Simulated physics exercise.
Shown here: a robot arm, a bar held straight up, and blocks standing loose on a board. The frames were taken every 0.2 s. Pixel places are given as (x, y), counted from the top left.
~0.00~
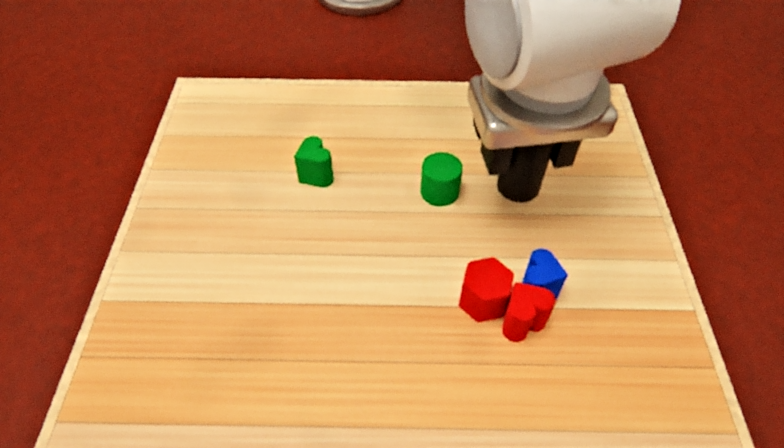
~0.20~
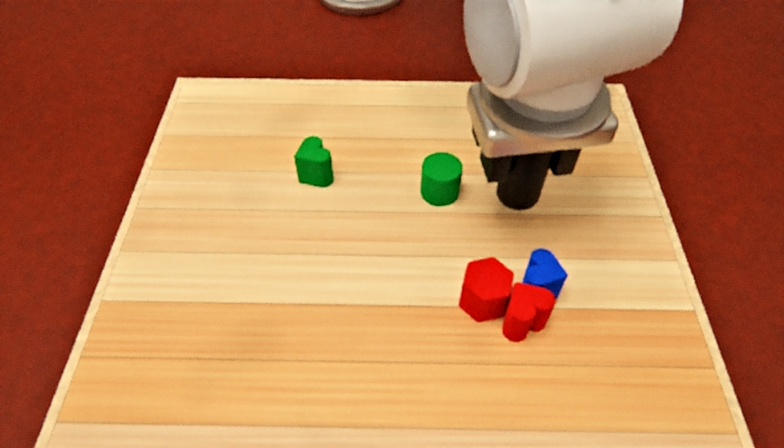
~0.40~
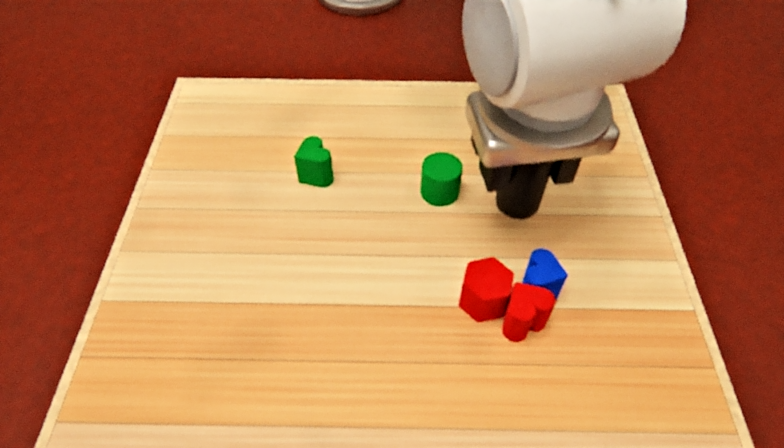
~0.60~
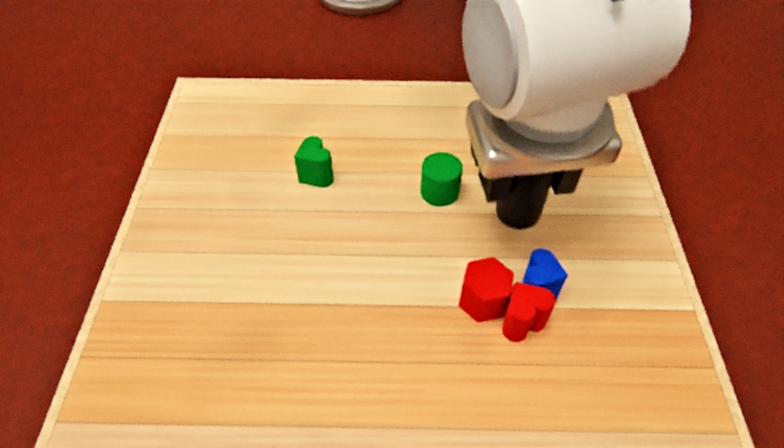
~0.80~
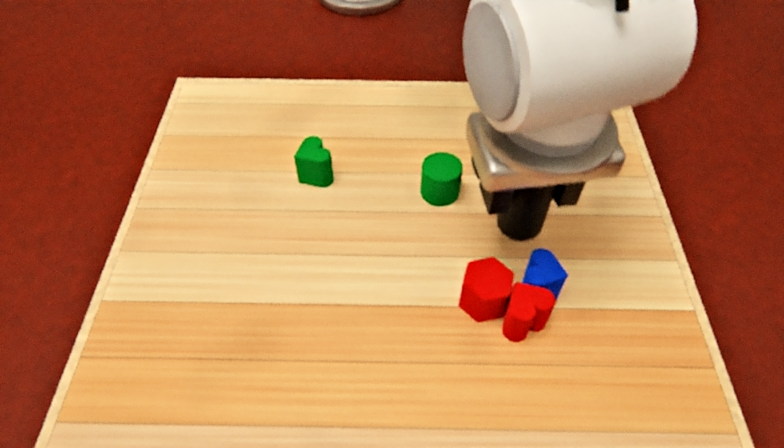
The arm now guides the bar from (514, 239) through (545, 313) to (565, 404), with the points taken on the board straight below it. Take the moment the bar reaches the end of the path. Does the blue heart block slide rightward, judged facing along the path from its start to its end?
No, it doesn't check out.
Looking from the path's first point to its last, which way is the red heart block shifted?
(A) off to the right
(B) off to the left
I choose A.
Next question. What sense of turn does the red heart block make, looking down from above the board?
It makes a clockwise turn.
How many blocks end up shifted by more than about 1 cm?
Counting only shifts above 1 cm, I get two blocks.
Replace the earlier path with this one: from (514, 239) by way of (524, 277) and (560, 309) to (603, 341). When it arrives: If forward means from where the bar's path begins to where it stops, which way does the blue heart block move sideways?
That's a shift to the left.
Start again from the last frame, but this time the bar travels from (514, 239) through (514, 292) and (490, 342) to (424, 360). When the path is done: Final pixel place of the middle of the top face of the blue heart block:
By then it is at (564, 287).
What follows on the original path. One third of the way, bar at (542, 273); red heart block at (531, 321), turned 45° clockwise; blue heart block at (567, 304).
Two thirds of the way, bar at (558, 328); red heart block at (523, 336), turned 60° clockwise; blue heart block at (598, 363), turned 30° anticlockwise.
At the end, bar at (572, 393); red hexagonal block not moved; red heart block at (521, 343), turned 85° clockwise; blue heart block at (630, 409), turned 100° anticlockwise.
